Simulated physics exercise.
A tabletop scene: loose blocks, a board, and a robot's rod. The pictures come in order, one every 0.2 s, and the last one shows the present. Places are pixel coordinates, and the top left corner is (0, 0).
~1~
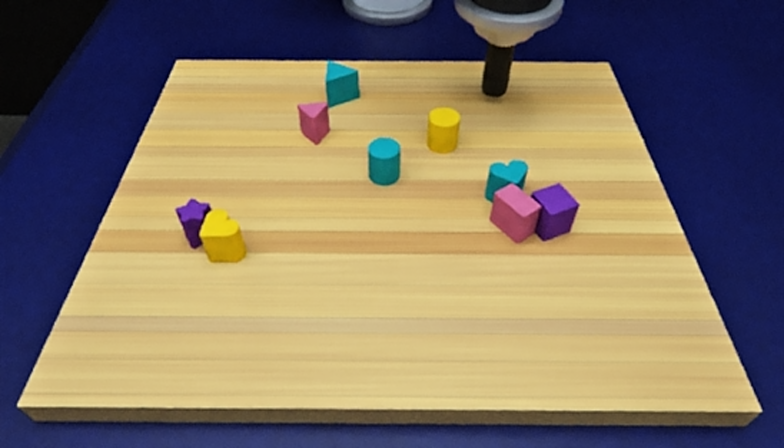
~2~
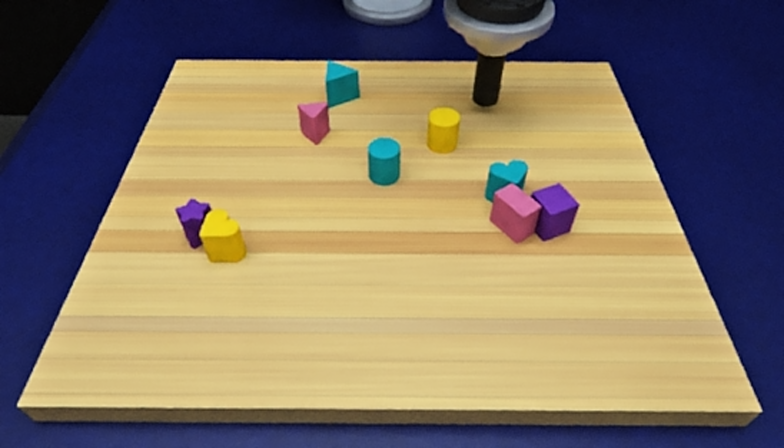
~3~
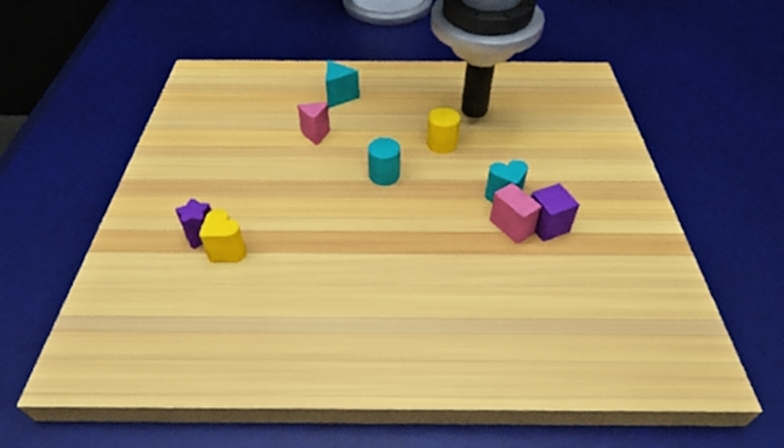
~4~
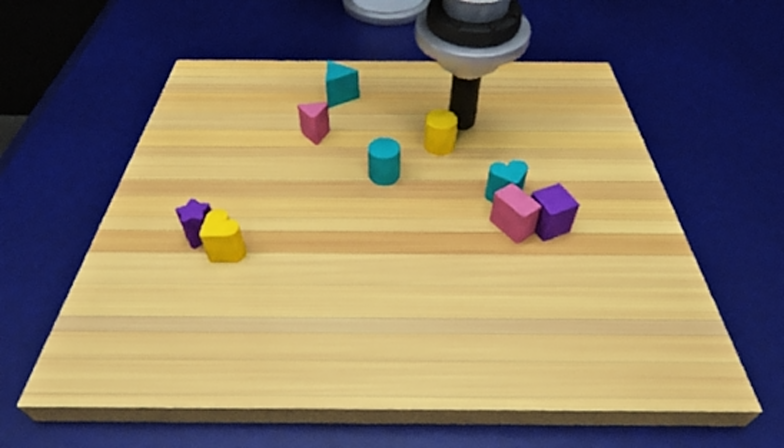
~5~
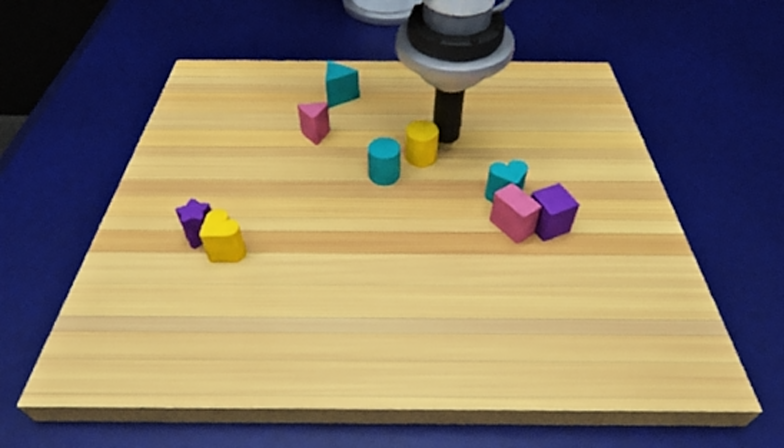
We see colored blocks scattered on a wooden board as a robot's dark rod moves down and to the left, reaches the yellow cylinder, and pushes it left and slightly nearer, close beside the turquoise cylinder, which stays still.
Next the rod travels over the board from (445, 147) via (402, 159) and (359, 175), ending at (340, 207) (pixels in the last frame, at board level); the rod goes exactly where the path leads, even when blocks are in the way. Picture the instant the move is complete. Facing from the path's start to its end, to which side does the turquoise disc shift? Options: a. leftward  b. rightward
a - leftward.
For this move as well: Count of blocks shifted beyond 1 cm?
Two get moved.
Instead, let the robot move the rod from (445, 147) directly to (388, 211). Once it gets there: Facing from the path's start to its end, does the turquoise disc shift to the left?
Short answer: No.
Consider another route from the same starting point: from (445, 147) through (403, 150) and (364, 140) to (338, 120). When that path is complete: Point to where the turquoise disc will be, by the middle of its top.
Somewhere near (368, 161).
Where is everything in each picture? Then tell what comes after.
The first frame shows rod's lower end (494, 91); pink three-sided block (313, 108); turquoise disc (384, 147); yellow disc (444, 116).
The second frame shows rod (485, 100); blocks still.
The third frame shows rod (474, 111); blocks still.
The fourth frame shows rod (461, 123); yellow disc (442, 118).
The fifth frame shows rod (446, 135); pink three-sided block (313, 108); turquoise disc (384, 147); yellow disc (422, 130).
What follows on the original path. One third of the way, rod (401, 149); turquoise disc (355, 163); yellow disc (378, 146).
Two thirds of the way, rod (358, 163); turquoise disc (324, 188); yellow disc (336, 164).
At the end, rod (338, 196); pink three-sided block still; turquoise disc (294, 214); yellow disc (304, 188).
